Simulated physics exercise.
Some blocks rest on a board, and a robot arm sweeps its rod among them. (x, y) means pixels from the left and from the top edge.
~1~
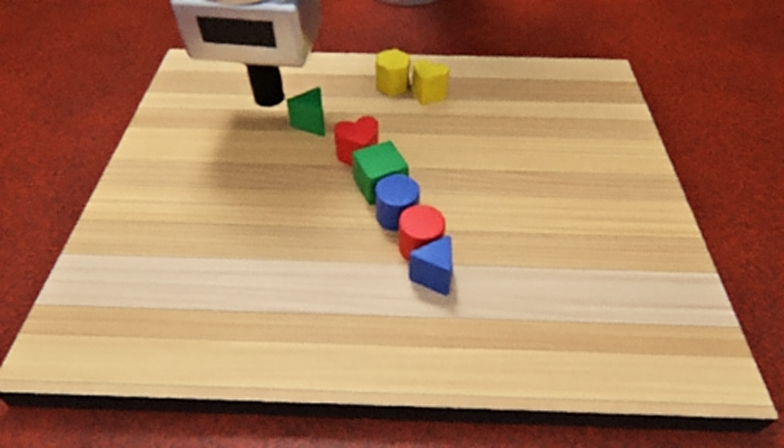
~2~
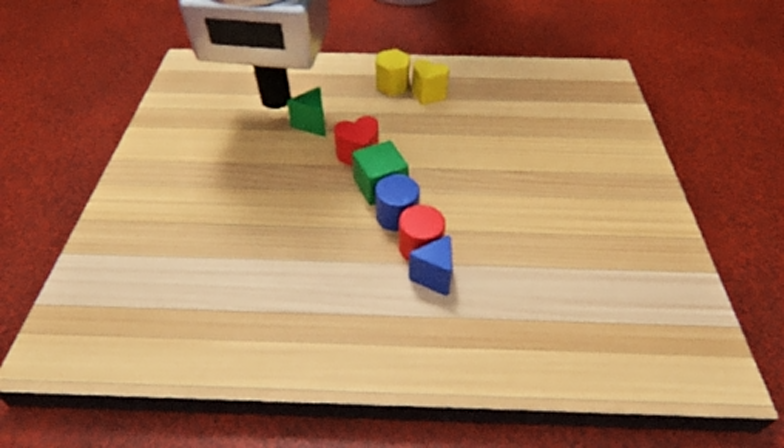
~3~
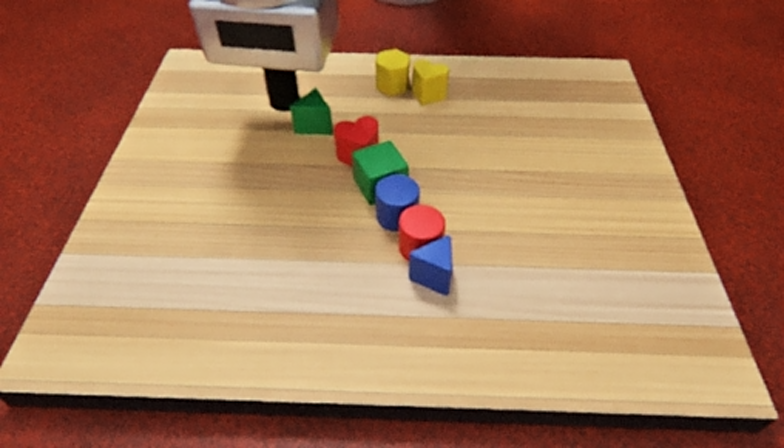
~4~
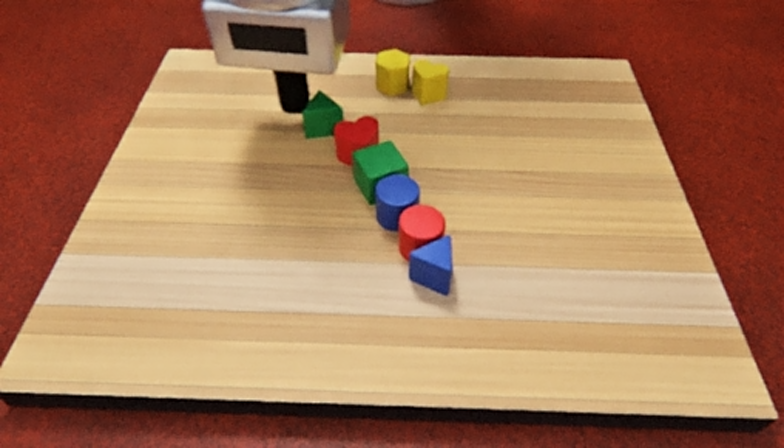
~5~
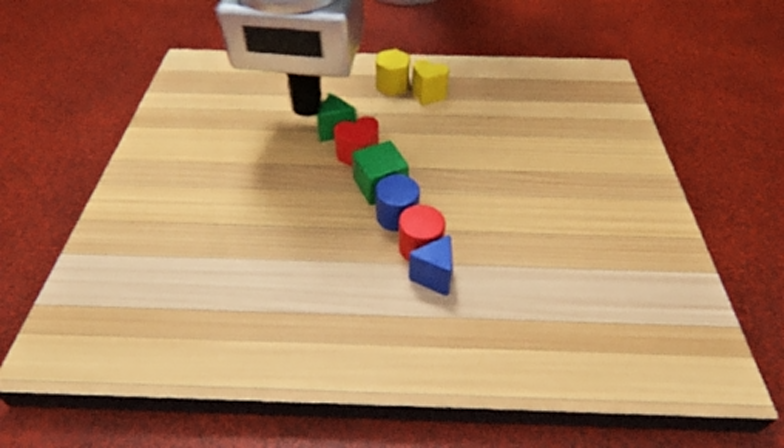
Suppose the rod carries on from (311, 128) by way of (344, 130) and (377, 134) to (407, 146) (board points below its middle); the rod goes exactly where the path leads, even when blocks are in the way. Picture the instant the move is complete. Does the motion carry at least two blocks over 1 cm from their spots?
I believe not.
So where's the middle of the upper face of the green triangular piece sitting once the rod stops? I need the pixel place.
Somewhere near (437, 120).
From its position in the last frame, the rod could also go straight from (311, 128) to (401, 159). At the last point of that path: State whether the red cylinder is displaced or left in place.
That block moves.
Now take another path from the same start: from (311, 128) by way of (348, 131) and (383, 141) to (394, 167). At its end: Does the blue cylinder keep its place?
My answer is no.
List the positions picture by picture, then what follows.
In the first picture, rod's lower end (269, 98); green triangular piece (309, 98); red heart (358, 129).
In the second picture, rod (276, 100); blocks still.
In the third picture, rod (285, 102); green triangular piece (312, 100).
In the fourth picture, rod (296, 105); green triangular piece (321, 102).
In the fifth picture, rod (308, 108); green triangular piece (334, 104); red heart (358, 129).
The first path, step by step. One third of the way, rod (343, 110); green triangular piece (370, 107).
Two thirds of the way, rod (377, 114); green triangular piece (405, 113), turned 15° clockwise.
At the end, rod (408, 126); green triangular piece (437, 120), turned 15° anticlockwise; red heart still.
